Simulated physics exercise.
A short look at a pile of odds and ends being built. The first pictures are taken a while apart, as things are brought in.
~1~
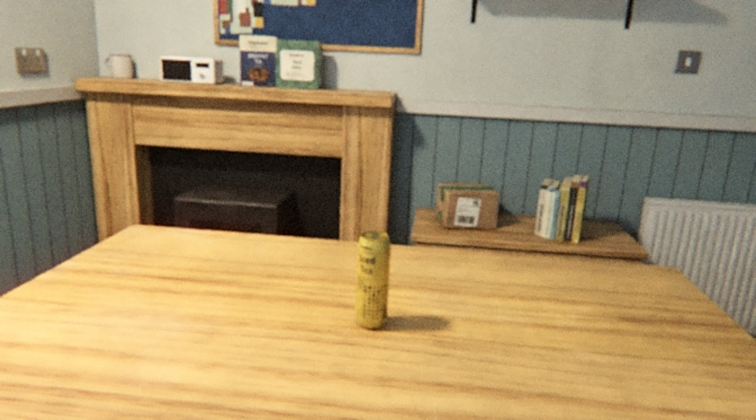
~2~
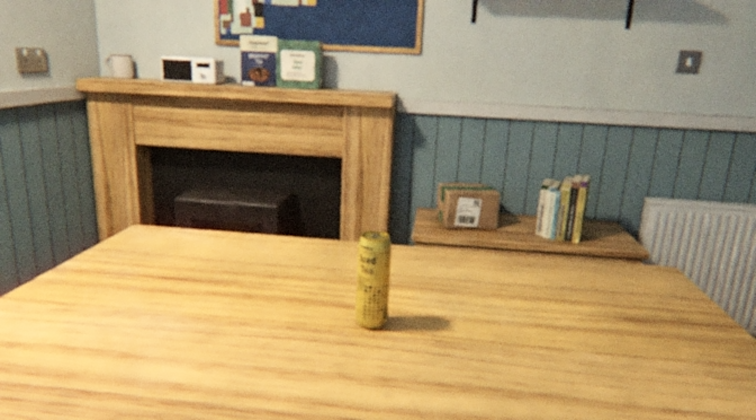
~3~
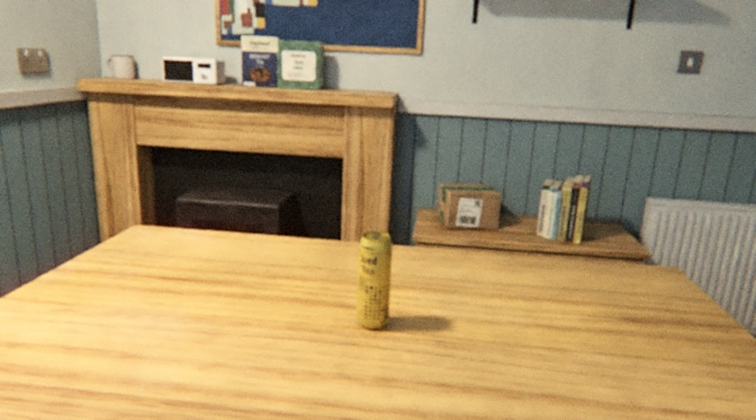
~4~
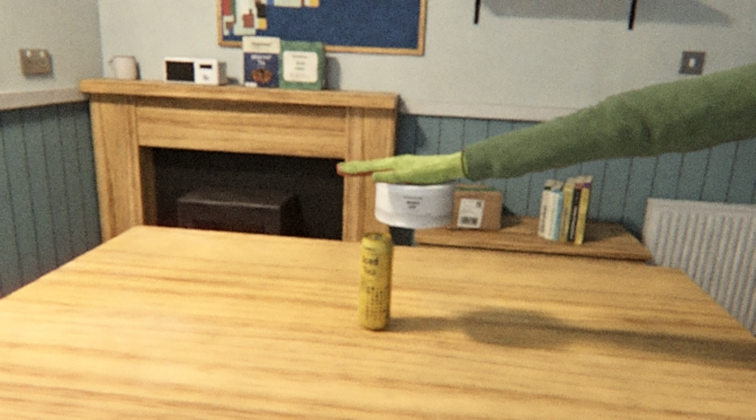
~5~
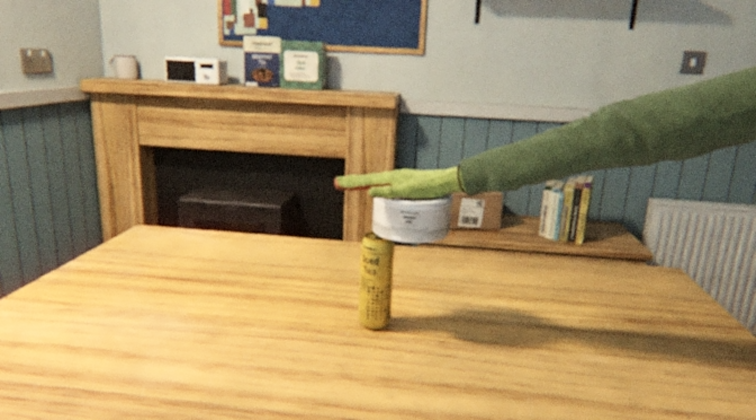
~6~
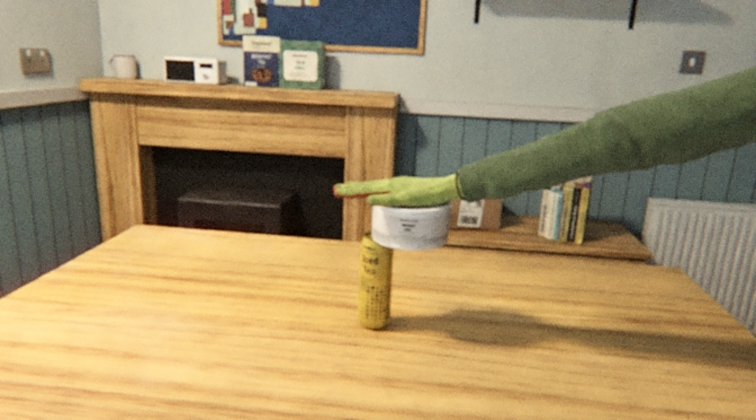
A yellow can stood alone on a wooden table, then a hand in a green sleeve came in from the right and lowered a white tub onto the can's top, keeping hold of it.
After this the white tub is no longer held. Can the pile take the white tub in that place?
As it turns out, it loses its balance.
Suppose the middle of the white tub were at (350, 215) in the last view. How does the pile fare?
Then it gives way.
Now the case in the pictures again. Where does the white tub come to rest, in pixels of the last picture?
Near (503, 318).
Then, 0.30 s on from there, white tub now fallen.
Then, 0.50 s on from there, things are still on the move.
In the end, fallen, white tub; yellow can unmoved. At the end, from the last picture's camera, white tub near (503, 318). The pile comes apart.
